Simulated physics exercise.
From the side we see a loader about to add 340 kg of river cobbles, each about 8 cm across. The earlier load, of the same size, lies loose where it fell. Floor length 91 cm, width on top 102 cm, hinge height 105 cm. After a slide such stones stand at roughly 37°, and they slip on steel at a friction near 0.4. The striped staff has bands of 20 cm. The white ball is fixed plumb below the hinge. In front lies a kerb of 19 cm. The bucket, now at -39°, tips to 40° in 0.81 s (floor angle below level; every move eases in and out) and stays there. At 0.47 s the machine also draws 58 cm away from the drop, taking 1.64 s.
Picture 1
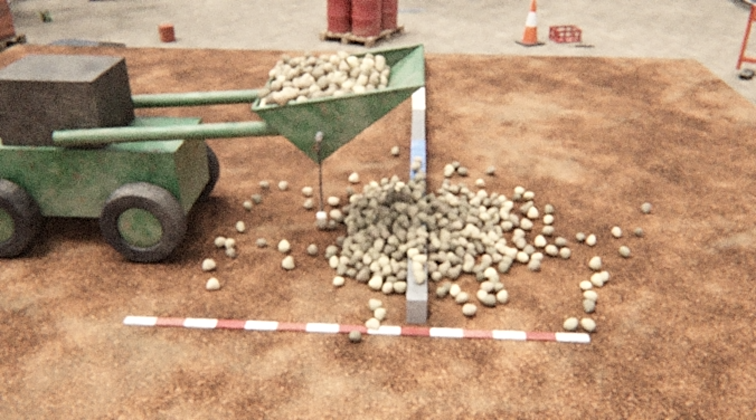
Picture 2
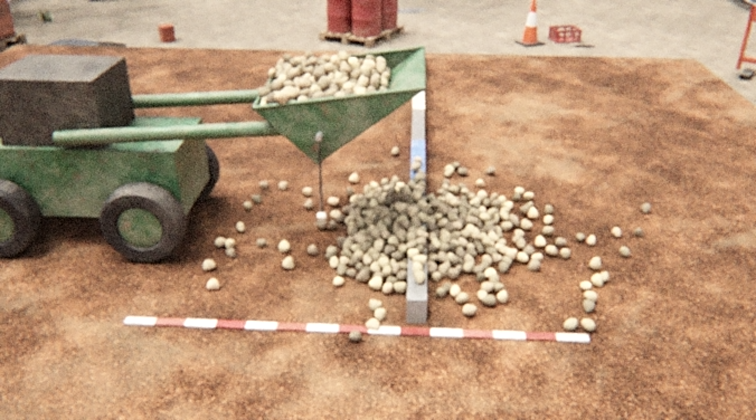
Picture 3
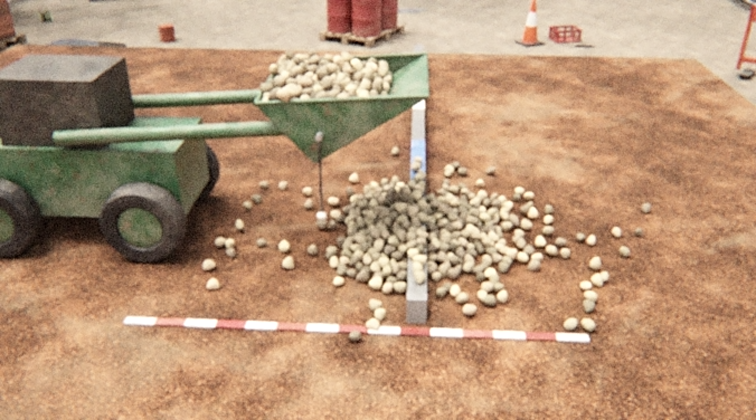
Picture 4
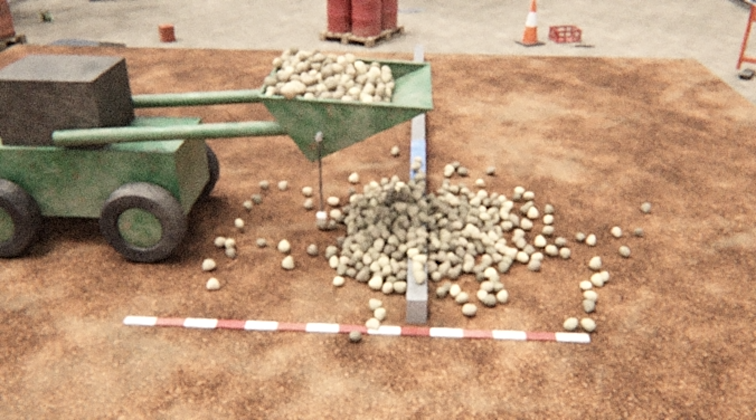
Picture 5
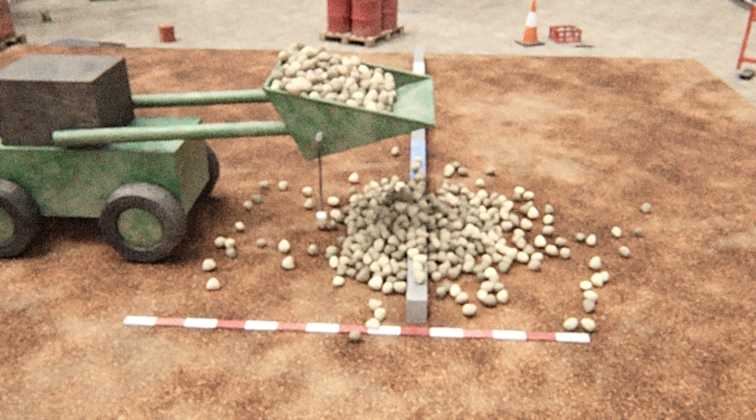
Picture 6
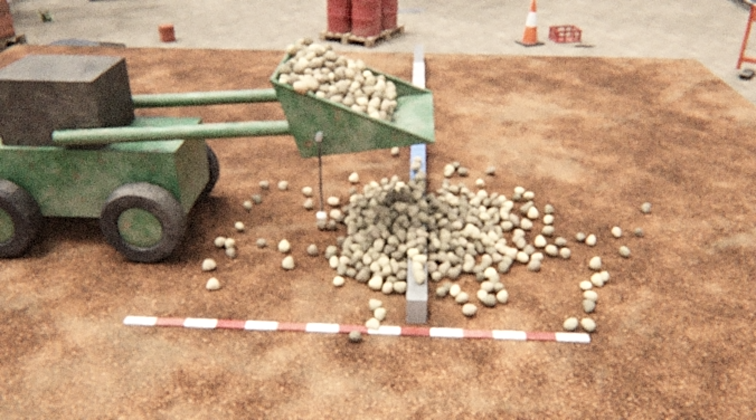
We see a green loader holding a bucket of pale, rounded stones above a loose heap of similar stones spread around a low kerb. The bucket gradually tilts, its right lip lowering, while the heap below stays still.
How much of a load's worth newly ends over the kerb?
Some 35 per cent is added.
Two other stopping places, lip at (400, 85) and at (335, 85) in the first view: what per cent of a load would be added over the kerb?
About 15 and 0 per cent.
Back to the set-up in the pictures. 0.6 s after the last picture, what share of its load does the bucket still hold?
It holds some 70 per cent.
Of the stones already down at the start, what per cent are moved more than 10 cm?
Roughly 10 per cent of them.
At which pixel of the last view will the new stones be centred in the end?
Near (395, 218).
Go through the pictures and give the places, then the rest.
The bucket is at -39°, its lip at (424, 85); the top of the load is at (325, 64). The earlier load is highest near (410, 208), 26 cm above ground level, 58 % on this side of the kerb, 45 % over the kerb, in the first frame.
Lip at (425, 88), floor tilted -37°, highest stones at (318, 65), in the second frame.
The bucket is at -33°, its lip at (428, 96); the top of the load is at (307, 64), in the third frame.
Lip at (432, 109), floor tilted -26°, highest stones at (297, 61), in the fourth frame.
Lip at (435, 124), floor tilted -18°, highest stones at (301, 56), in the fifth frame.
The bucket is at -9°, its lip at (435, 142); the top of the load is at (306, 50), in the sixth frame.
Then, 0.3 s after the last picture the floor is at 28°; in per cent of one load, 100 in the bucket, 58 on this side of the kerb, 45 over the kerb; the foremost stones are at (613, 242).
Then, 0.6 s after the last picture the floor is at 40°; in per cent of one load, 69 in the bucket, 88 on this side of the kerb, 46 over the kerb; the foremost stones are at (613, 242).
Then, 2.2 s after the last picture the floor is at 40°; in per cent of one load, 0 in the bucket, 123 on this side of the kerb, 80 over the kerb; the foremost stones are at (614, 236).
Then, 4.7 s after the last picture the floor is at 40°; in per cent of one load, 0 in the bucket, 123 on this side of the kerb, 80 over the kerb; the foremost stones are at (614, 236). Net gain over the kerb, 35.
